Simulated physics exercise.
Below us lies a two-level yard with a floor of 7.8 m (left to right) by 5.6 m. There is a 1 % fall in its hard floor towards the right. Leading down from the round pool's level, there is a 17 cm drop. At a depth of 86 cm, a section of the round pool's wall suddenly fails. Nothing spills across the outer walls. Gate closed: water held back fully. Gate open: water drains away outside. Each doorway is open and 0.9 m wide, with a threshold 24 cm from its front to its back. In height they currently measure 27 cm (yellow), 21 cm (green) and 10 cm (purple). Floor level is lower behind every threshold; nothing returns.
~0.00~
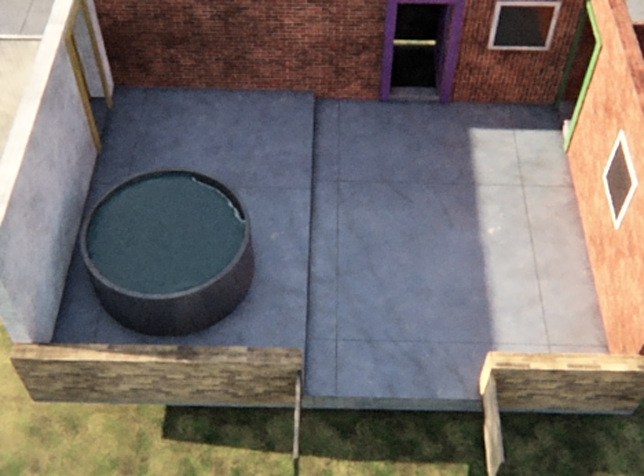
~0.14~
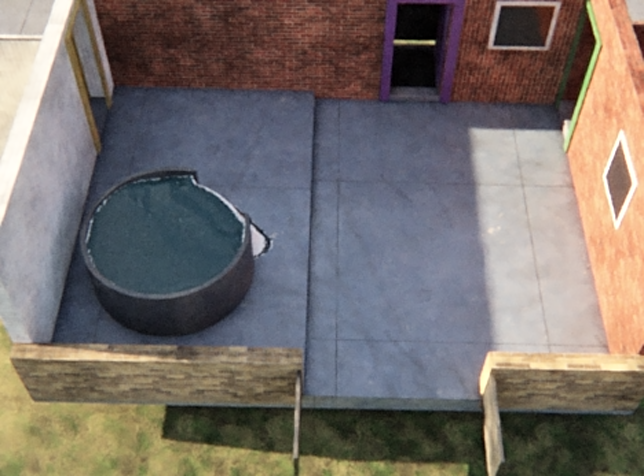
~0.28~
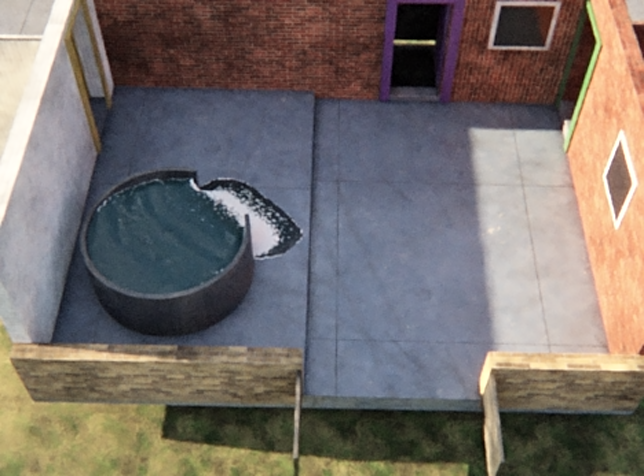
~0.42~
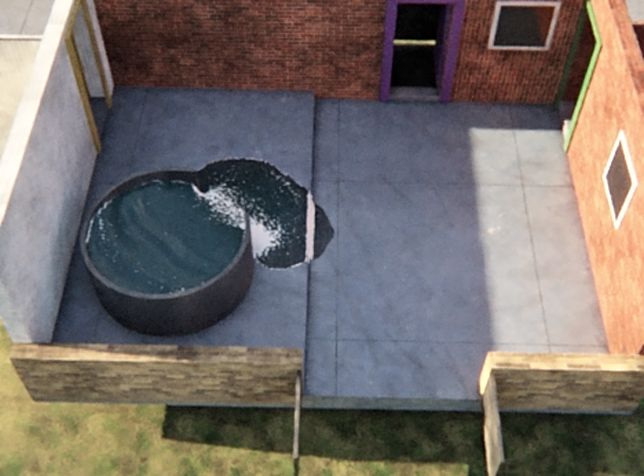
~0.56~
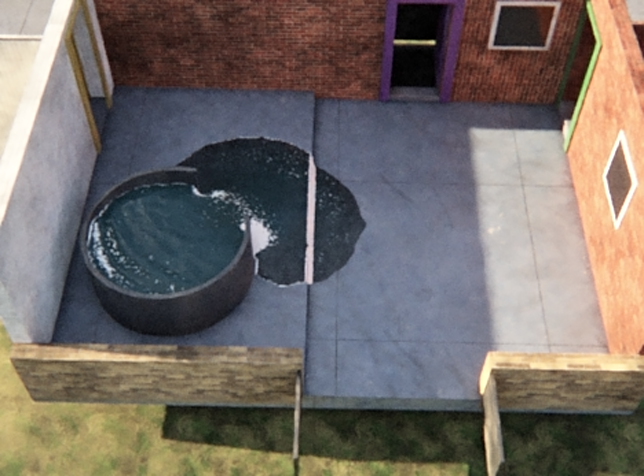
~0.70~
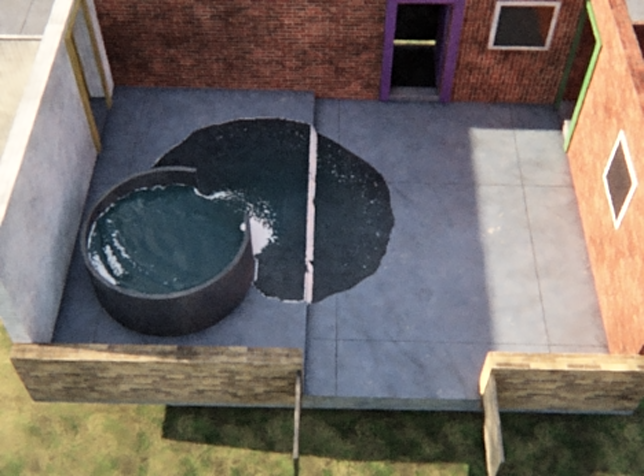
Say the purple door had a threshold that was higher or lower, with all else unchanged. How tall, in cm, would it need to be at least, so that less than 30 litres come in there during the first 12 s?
It would need to be roughly 14.5 cm tall.
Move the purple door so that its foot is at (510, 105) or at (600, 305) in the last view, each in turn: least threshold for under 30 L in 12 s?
Around 22 and 11.0 cm respectively.
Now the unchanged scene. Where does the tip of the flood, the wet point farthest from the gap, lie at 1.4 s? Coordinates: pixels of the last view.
Lab note: Front tip approx. (473, 102).
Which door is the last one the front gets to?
That would be the yellow one.
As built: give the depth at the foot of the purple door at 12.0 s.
It comes to about 9.5 centimetres deep.
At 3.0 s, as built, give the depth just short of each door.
Door by door in cm - yellow 4, green 41, purple 16.
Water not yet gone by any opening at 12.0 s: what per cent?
Roughly 80 percent of the water remains.
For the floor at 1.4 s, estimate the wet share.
Wet share: Near 45 %.
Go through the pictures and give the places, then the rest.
The round pool at (167, 232) is whole and still, 86 cm deep; the purple door at (419, 56) is dry, in the first frame.
Water pours out on the far side and has run 0.3 m, to (264, 239); about 10 cm deep outside, 86 cm at the back, in the second frame.
Water pours out on the far side and has run 0.8 m, to (296, 233); about 11 cm deep outside, 86 cm at the back, in the third frame.
Water pours out on the far side and has run 1.4 m, to (317, 211); about 8 cm deep outside, 86 cm at the back, in the fourth frame.
The gap is on the far side, the front 1.9 m out at (344, 191); the back of the round pool holds 80 cm, in the fifth frame.
The front is at (377, 178), 2.5 m from the gap on the far side; 7.8 m2 of floor is wet, 68 cm left at the back; the purple door at (419, 56), 4.3 m from the gap, is still 1.8 m from the nearest water, in the sixth frame.
After 1.4 s water covers 45 % of the floor, deepest (40 cm) near (245, 235); 13 cm at the purple door, 2 litres in over its 10 cm threshold.
After 3.0 s water covers 60 % of the floor, deepest (45 cm) near (558, 118); 16 cm at the purple door, 54 litres in over its 10 cm threshold.
After 12.0 s water covers 90 % of the floor, deepest (14 cm) near (580, 223); 10 cm at the purple door, 74 litres in over its 10 cm threshold.
At the purple door as built, the water arrived by 1.2 s and peaked near 21 cm at 1.8 s.
Run again over the same 12 s with other heights there, 55 litres in over 11.5 cm, 21 litres over 16 cm. The limit of 30 litres is kept from about 14.5 cm up.
